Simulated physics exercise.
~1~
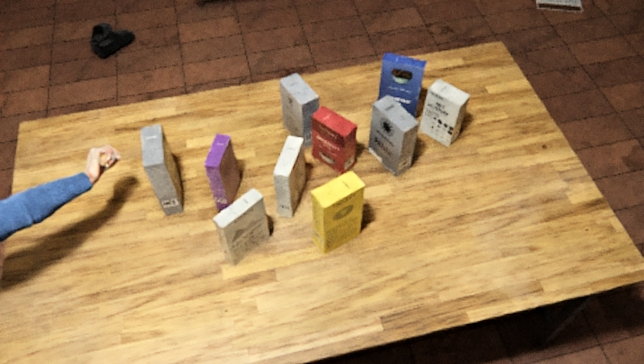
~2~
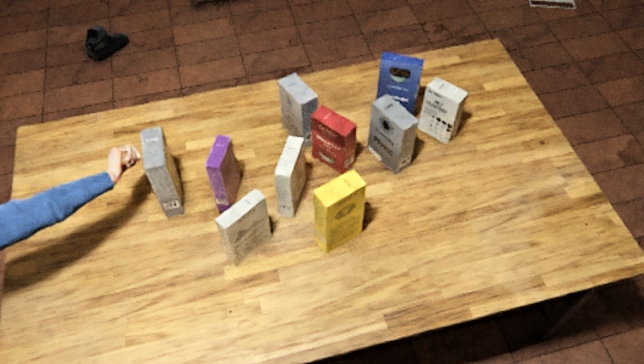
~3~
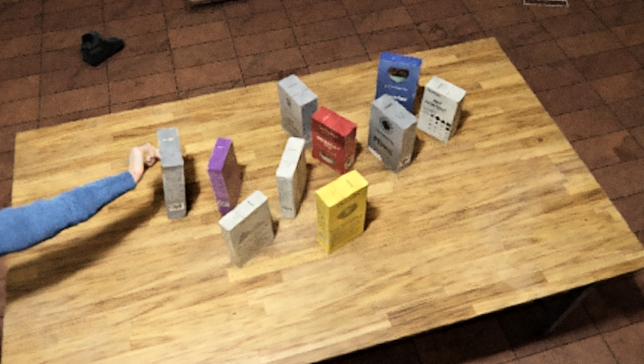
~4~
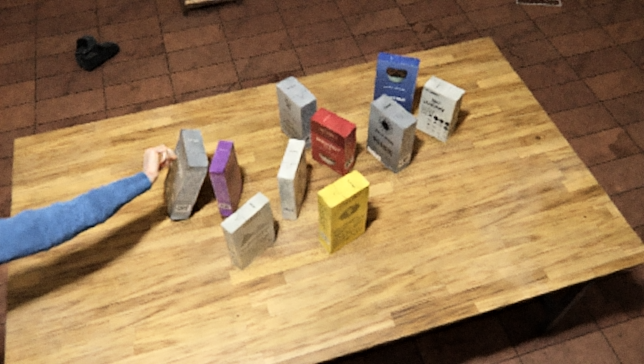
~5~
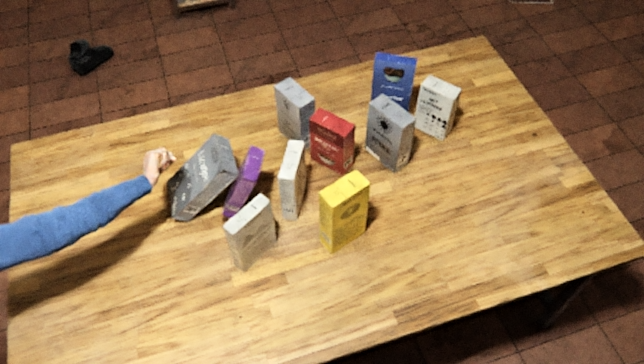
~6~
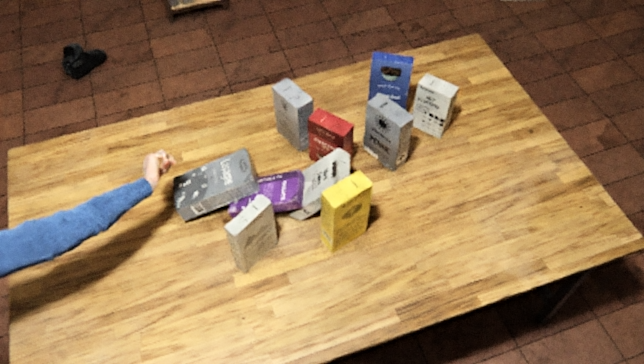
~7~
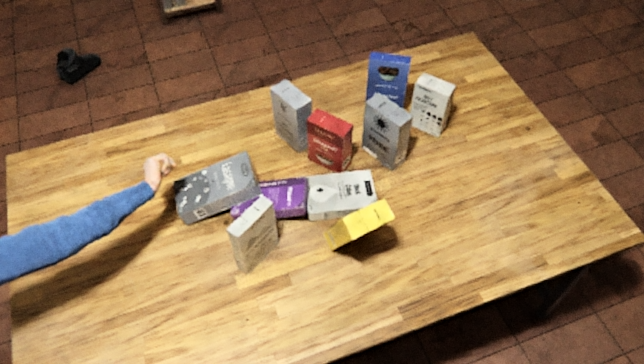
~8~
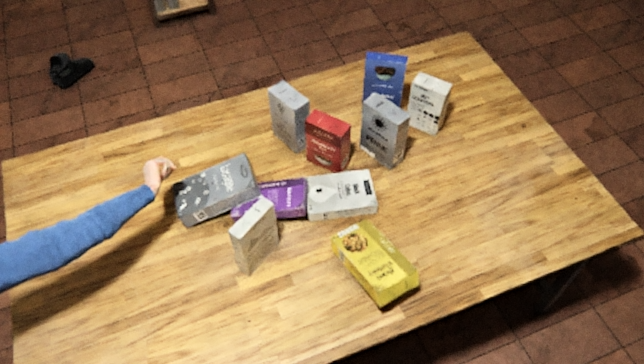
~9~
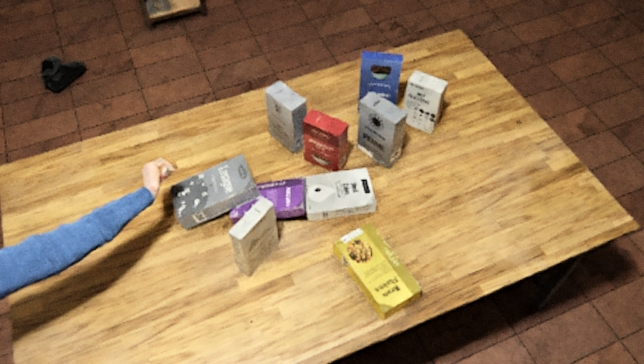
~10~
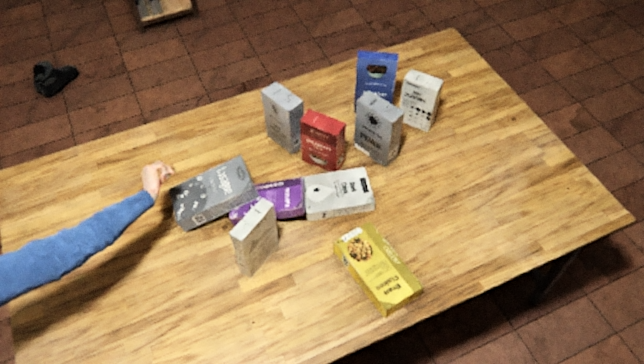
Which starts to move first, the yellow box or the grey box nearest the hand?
The grey box nearest the hand moves first, and the yellow box only starts to go after the purple and slim pale boxes have been tipped.
